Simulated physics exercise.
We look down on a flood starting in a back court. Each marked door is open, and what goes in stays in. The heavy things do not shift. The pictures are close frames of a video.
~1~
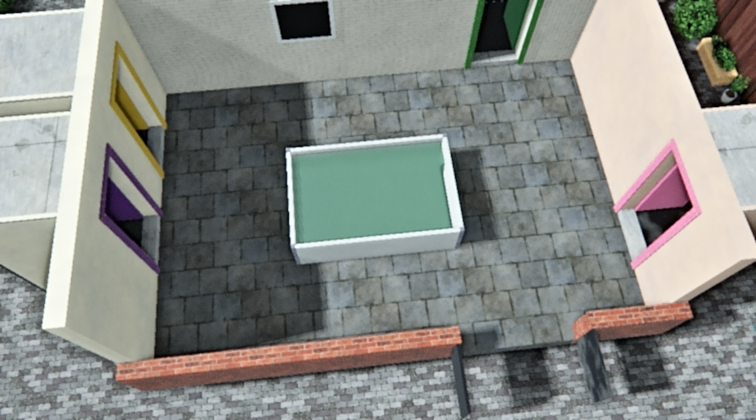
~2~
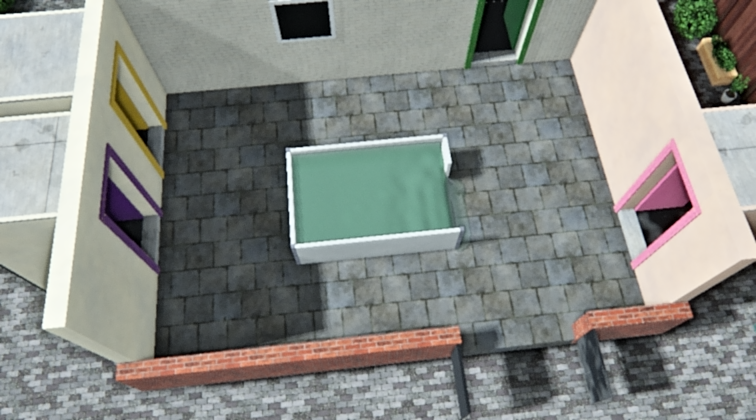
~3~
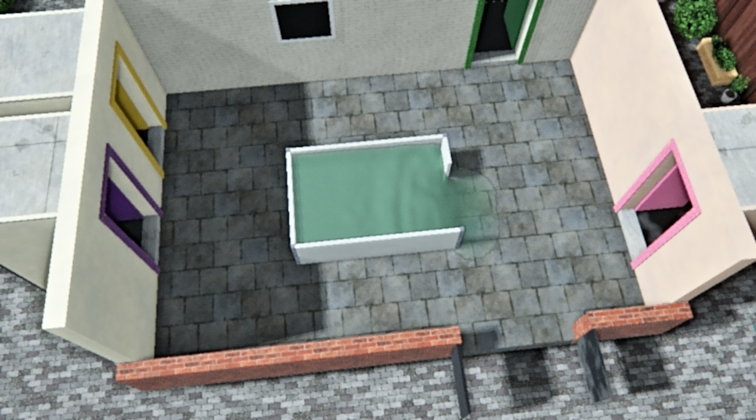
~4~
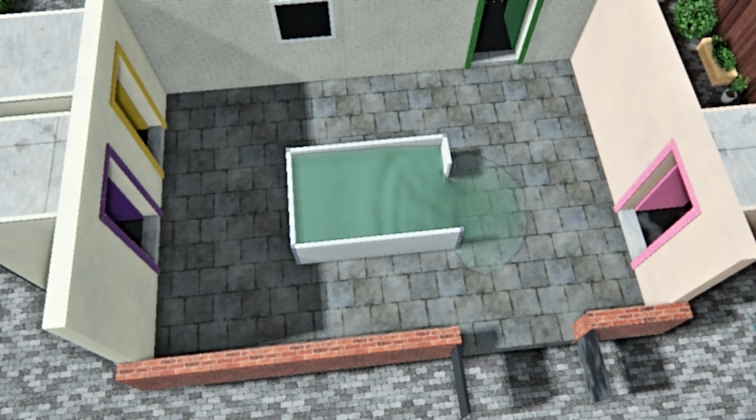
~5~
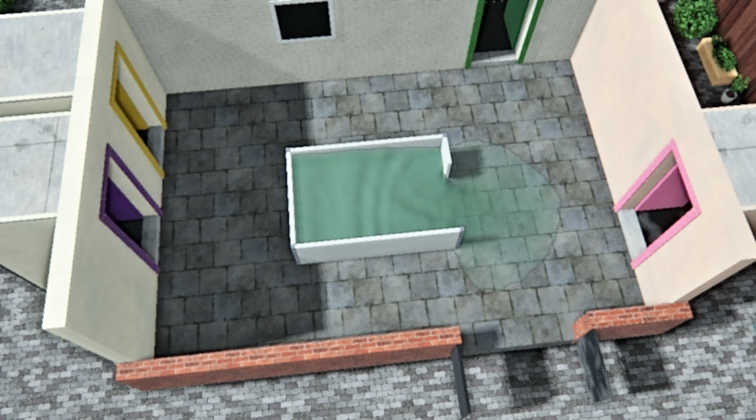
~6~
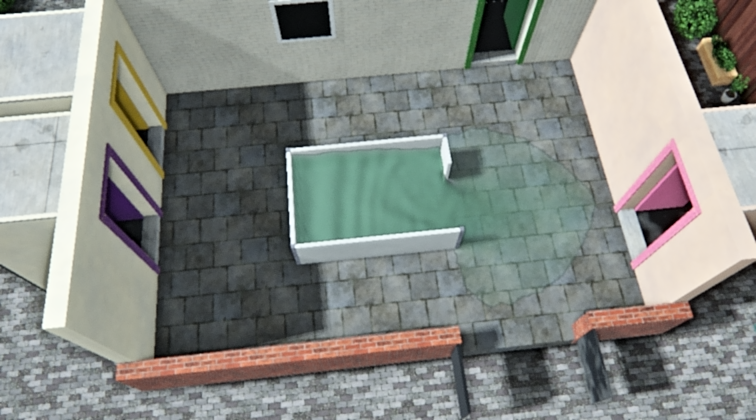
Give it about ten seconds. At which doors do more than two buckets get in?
One by one: The purple door stays under that; the yellow door stays under that; the green door stays under that; the pink door takes more than that.
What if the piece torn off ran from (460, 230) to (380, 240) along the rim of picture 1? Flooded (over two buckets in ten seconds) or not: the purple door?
The purple one takes less.
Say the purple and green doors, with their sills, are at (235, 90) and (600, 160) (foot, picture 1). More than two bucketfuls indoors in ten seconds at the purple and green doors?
In short: Purple door takes less, green door lets more in.
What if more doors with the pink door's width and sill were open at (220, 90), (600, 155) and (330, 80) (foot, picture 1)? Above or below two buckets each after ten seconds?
In turn: Holds, goes over, stays under.
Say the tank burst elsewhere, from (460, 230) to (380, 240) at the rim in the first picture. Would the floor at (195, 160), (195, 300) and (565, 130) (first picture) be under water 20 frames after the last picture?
In that order: Dry, under water, not flooded.
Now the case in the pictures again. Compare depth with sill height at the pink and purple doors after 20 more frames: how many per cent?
In turn 190 and 0 per cent.
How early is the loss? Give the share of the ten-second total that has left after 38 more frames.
Some 70 per cent.
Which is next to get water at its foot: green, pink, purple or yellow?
I say the pink door.
A moment on, water covers 25 % of the floor; the purple door not reached, the yellow door not reached, the green door not reached, the pink door under two buckets in.
Next, water covers 30 % of the floor; the purple door not reached, the yellow door not reached, the green door not reached, the pink door over two buckets in.
Then, water covers 35 % of the floor; the purple door not reached, the yellow door not reached, the green door wet at the sill, nothing in, the pink door far over two buckets in.
Later, water covers 65 % of the floor; the purple door not reached, the yellow door not reached, the green door wet at the sill, nothing in, the pink door far over two buckets in.
In the end, water covers 90 % of the floor; the purple door wet at the sill, nothing in, the yellow door wet at the sill, nothing in, the green door wet at the sill, nothing in, the pink door far over two buckets in.
